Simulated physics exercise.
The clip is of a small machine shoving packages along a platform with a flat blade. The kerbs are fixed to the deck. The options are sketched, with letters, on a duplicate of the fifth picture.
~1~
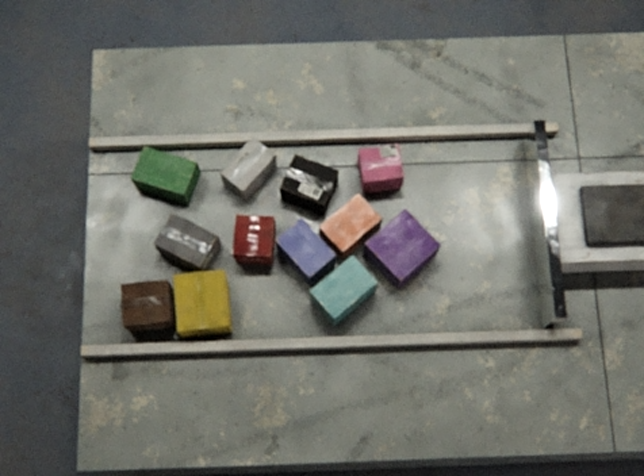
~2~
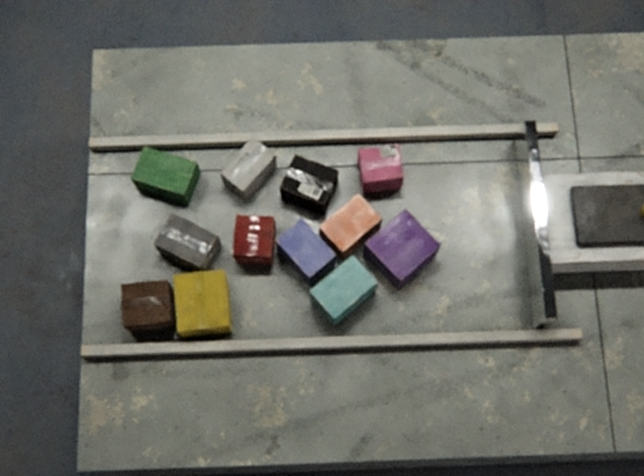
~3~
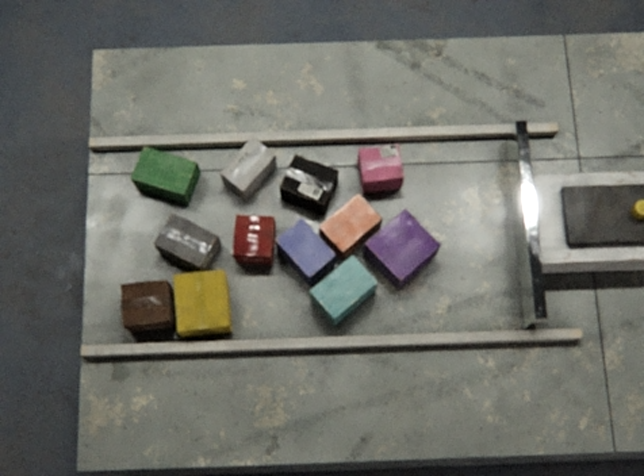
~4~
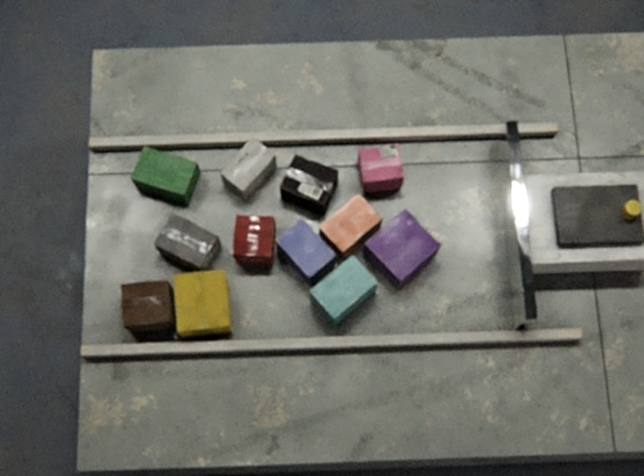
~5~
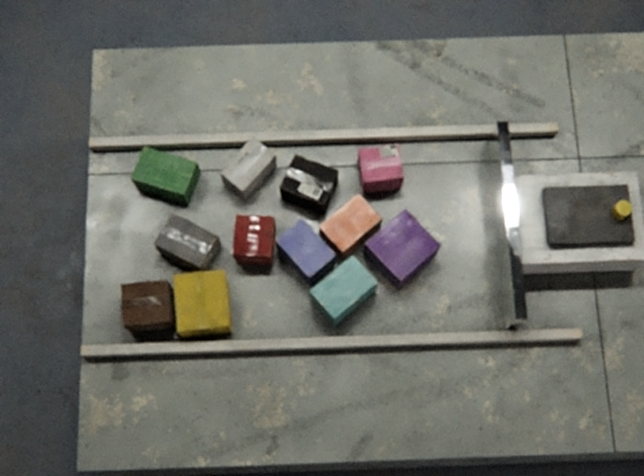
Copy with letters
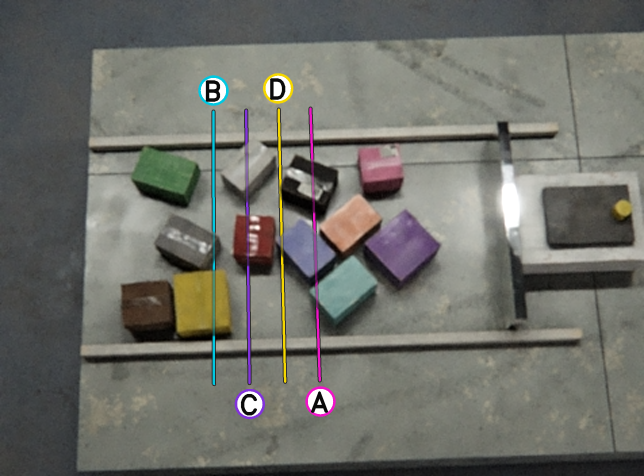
A small machine with a flat blade slid slowly leftward along a grey platform between two rails, toward a scattered group of colorful boxes, which all stayed still and untouched.
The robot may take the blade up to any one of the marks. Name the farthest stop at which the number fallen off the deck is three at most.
Up to line B.
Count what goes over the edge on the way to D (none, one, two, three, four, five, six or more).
In all, none.
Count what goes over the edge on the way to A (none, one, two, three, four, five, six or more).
In all, none.
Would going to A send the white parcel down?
No.
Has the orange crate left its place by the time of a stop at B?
Yes.
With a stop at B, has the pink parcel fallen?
No.
On the marked copy, A at (315, 239); B at (214, 242); C at (248, 241); D at (282, 240).
Taking B. A third of the way, robot (475, 219); pink parcel (372, 169); turquoise crate (328, 296).
Two thirds of the way, robot (368, 222); brown parcel (133, 314); grey box (142, 241).
When it is over, robot (284, 225); brown parcel over the edge; grey box over the edge; three fallen.
As for the rest, A is within the limit but short; C is within the limit but short; D is within the limit but short.
